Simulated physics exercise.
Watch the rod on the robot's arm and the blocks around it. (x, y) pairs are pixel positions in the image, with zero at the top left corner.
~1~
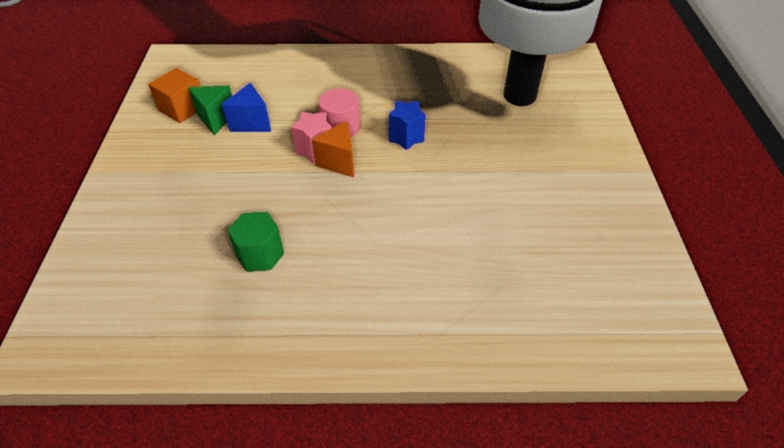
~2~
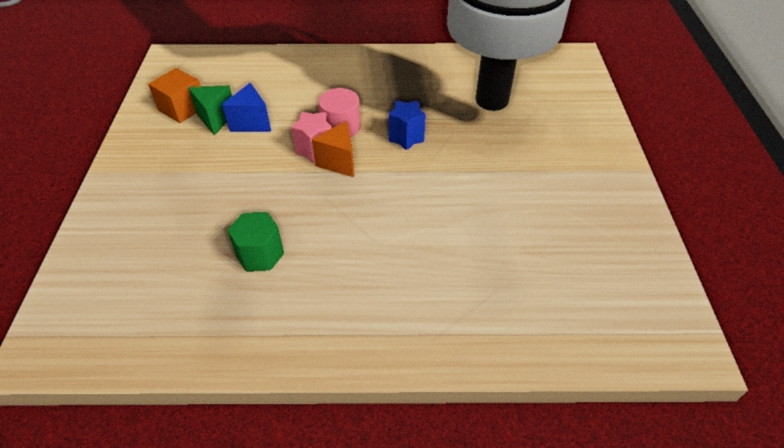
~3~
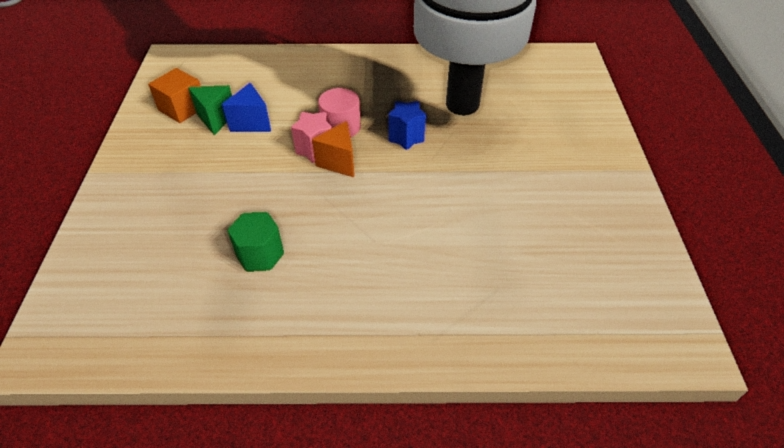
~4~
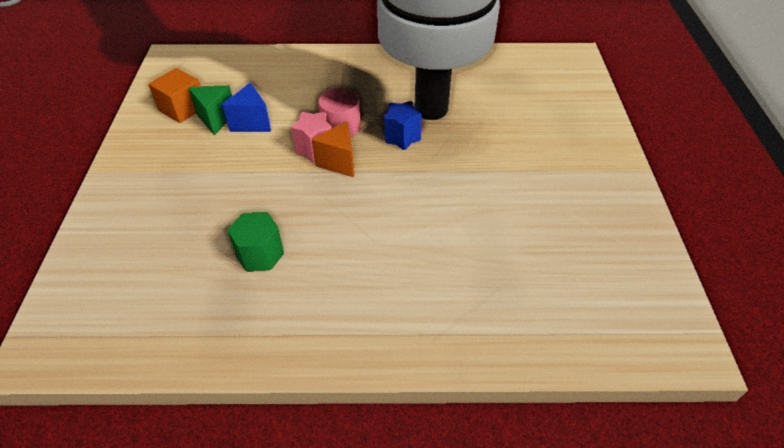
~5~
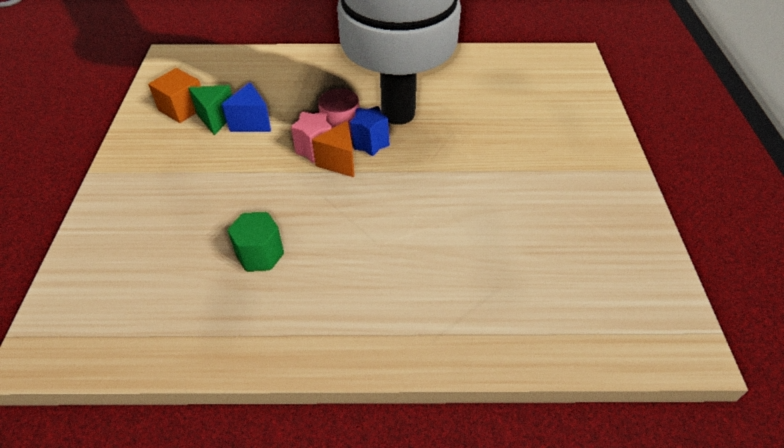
On a wooden board, a robot arm's black rod moved left toward a blue star block, then pushed it left up beside the pink and orange blocks while the other blocks stayed still.
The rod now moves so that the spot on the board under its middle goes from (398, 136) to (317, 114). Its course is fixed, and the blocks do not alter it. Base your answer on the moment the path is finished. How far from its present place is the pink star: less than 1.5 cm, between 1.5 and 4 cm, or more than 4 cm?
It slides not even 1.5 cm.
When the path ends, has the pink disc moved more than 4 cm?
Yes - that is the case.
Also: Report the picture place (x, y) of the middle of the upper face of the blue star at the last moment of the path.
My estimate: (347, 118).
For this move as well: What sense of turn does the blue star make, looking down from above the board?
It goes round opposite to clock hands.
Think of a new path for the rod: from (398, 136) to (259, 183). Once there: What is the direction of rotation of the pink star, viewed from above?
Answer: Clockwise.
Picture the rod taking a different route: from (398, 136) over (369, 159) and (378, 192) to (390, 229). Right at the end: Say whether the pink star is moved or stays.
It gets displaced.
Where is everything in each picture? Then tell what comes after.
In the first picture, rod's lower end at (519, 98); pink star at (312, 122); orange triangular block at (337, 136); pink disc at (339, 100); blue star at (407, 110).
In the second picture, rod at (492, 102); blocks still.
In the third picture, rod at (462, 107); blocks still.
In the fourth picture, rod at (431, 111); blue star at (403, 111).
In the fifth picture, rod at (398, 116); pink star at (312, 122); orange triangular block at (337, 136); pink disc at (339, 100); blue star at (369, 117).
What follows on the original path. Halfway along, rod at (354, 105); orange triangular block at (330, 140); pink disc at (317, 97); blue star at (347, 118), turned 55° anticlockwise.
At the end, rod at (315, 94); pink star still; orange triangular block at (330, 140); pink disc at (278, 95); blue star at (347, 118), turned 55° anticlockwise.
